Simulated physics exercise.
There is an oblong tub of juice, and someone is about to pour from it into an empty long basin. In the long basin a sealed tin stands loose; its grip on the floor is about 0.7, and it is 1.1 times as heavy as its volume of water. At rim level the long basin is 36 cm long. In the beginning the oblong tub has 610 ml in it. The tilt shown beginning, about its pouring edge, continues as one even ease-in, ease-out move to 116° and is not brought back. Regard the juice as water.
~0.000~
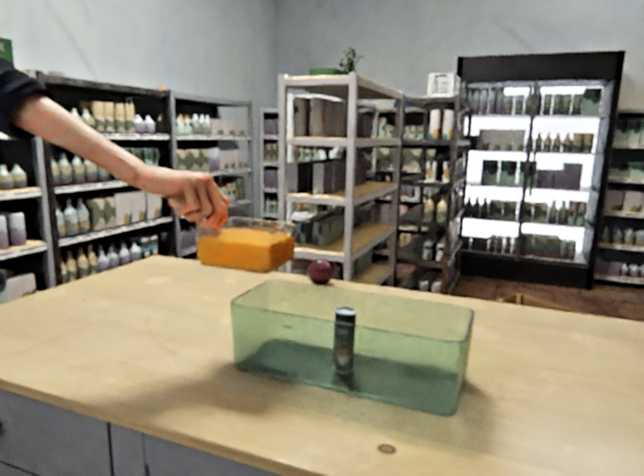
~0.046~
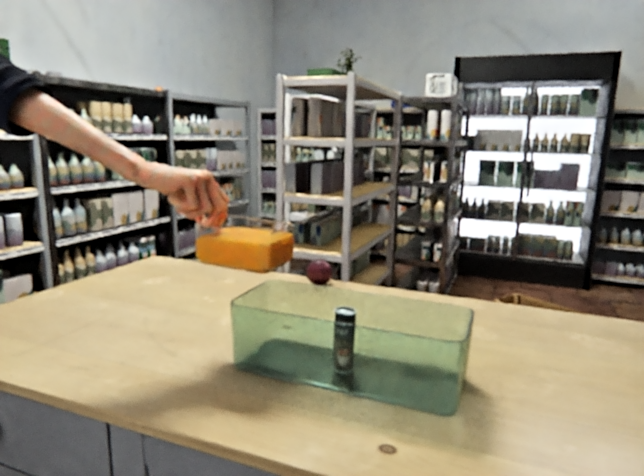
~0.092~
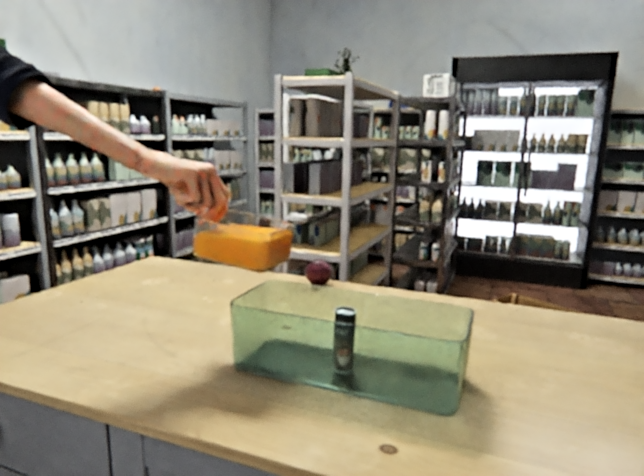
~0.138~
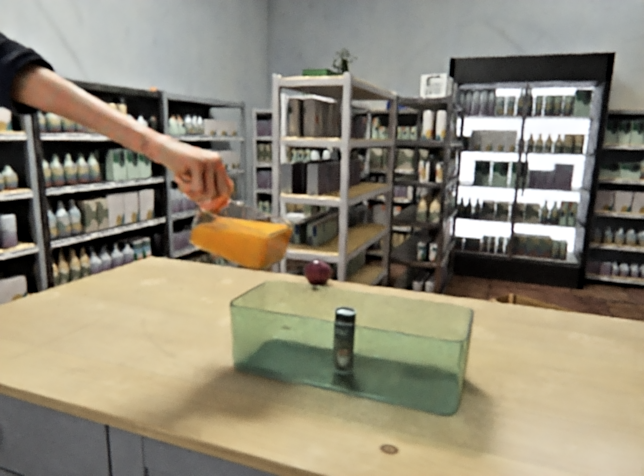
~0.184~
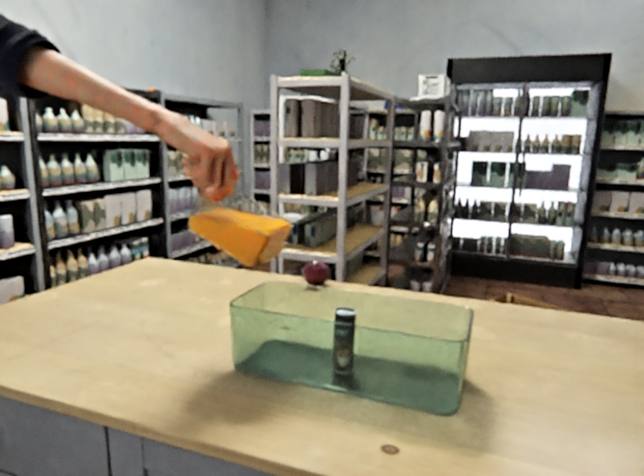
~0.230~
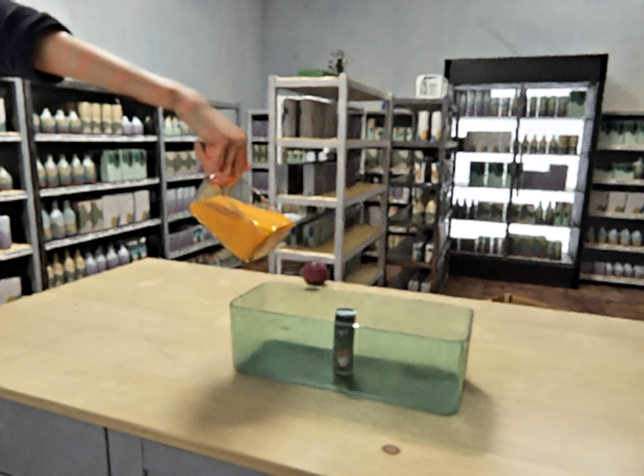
At first, a hand holds a small clear tub of orange juice level above a wooden table, beside a long green basin with a dark tin standing inside. The hand then rises gradually, tilting the tub down toward the right, slightly at first and then steeply, as the juice shifts toward its lower edge.
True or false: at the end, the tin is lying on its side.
False.
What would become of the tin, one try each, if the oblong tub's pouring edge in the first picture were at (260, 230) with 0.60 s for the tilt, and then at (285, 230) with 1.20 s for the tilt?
Try 1: Tipped over; try 2: Still standing.
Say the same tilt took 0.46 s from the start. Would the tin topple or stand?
So the tin will hold steady.
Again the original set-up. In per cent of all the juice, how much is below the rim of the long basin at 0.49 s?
Close to 16 in a hundred.
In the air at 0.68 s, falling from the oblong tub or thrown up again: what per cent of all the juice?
Roughly 7 %.
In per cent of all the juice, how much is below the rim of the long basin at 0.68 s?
Roughly 92 per cent.
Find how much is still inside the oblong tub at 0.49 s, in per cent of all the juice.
Some 20 per cent.
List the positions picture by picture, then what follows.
The first picture shows tilt 0°; pouring edge (283, 230); surface from (215, 232) to (284, 240); the long basin's rim runs from (250, 291) to (470, 326); the tin's top is at (345, 313).
The second picture shows tilt 2°; pouring edge (283, 230); surface from (214, 232) to (283, 239).
The third picture shows tilt 7°; pouring edge (282, 231); surface from (212, 228) to (283, 235).
The fourth picture shows tilt 15°; pouring edge (282, 231); surface from (211, 222) to (282, 231).
The fifth picture shows tilt 25°; pouring edge (281, 231); surface from (209, 212) to (283, 226).
The sixth picture shows tilt 37°; pouring edge (281, 231); surface from (209, 199) to (275, 219); 3 per cent is over the edge.
By 0.49 s the tilt is 107° and 20 per cent is still to pour; the tin stands where it began.
By 0.68 s the tilt is 116° and 1 per cent is still to pour; the tin stands where it began.
By 0.88 s the tilt is 116° and 0 per cent is still to pour; the tin stands where it began.
By 1.10 s the tilt is 116° and 0 per cent is still to pour; the tin stands where it began.
At rest the tin stands where it began.
